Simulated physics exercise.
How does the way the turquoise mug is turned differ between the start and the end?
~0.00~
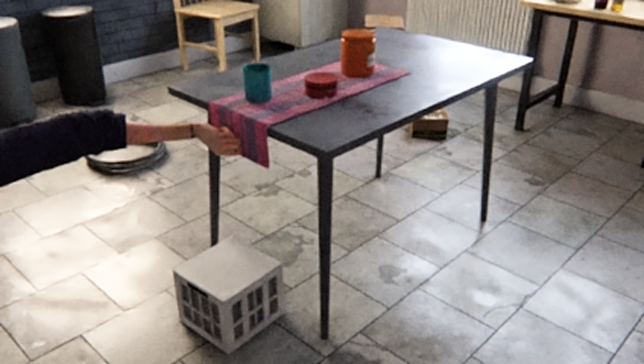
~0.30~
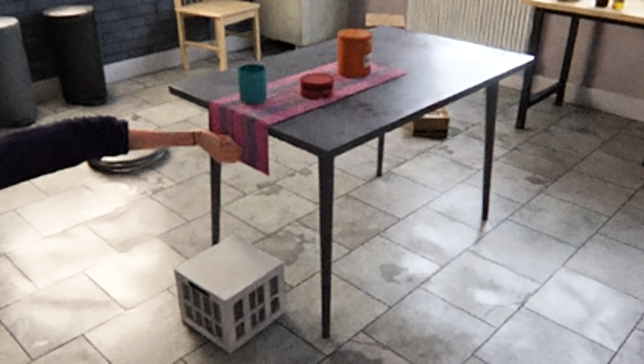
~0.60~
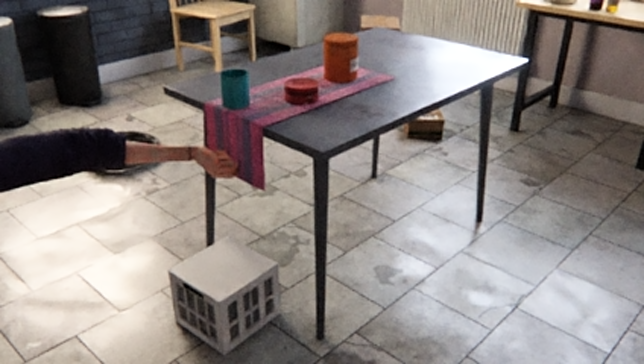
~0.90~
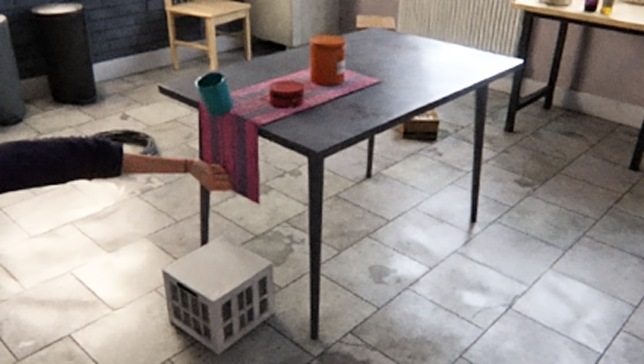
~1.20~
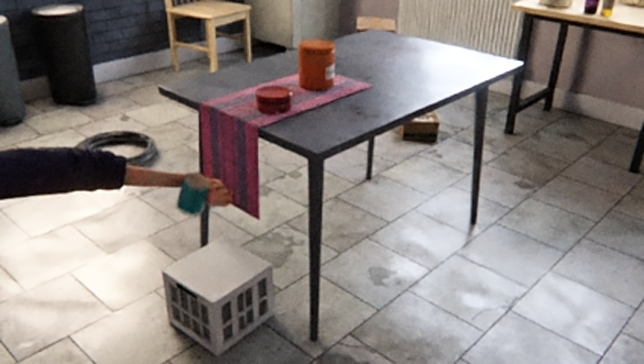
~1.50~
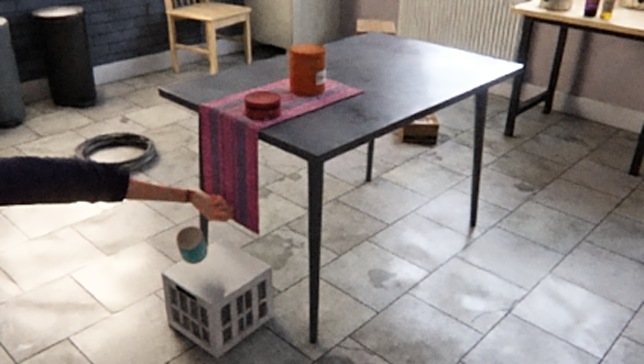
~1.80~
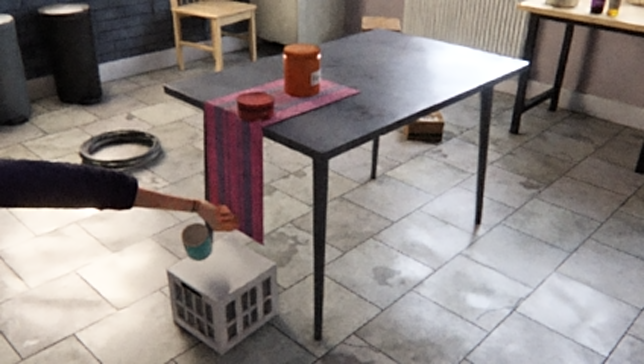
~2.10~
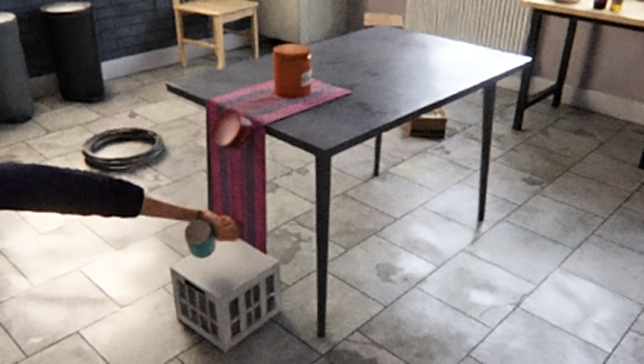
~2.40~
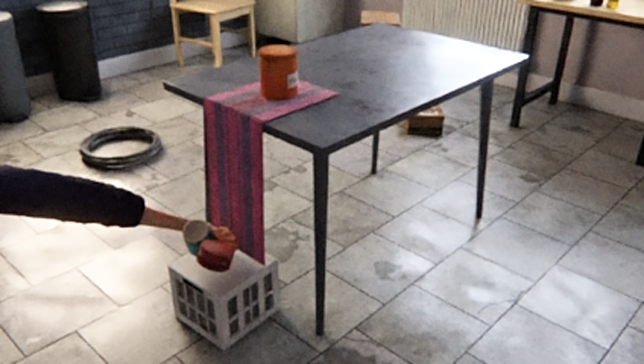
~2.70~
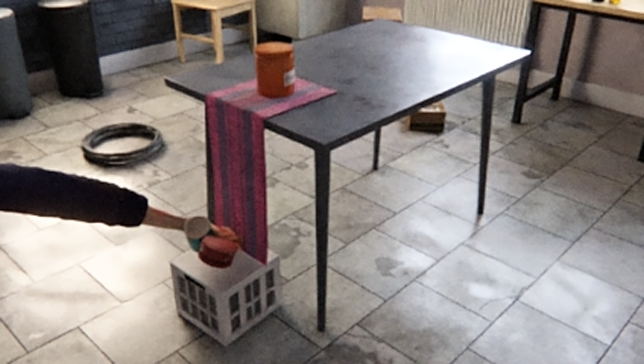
At the start the turquoise mug stands upright on the table, and at the end it is upside down below the table's edge.
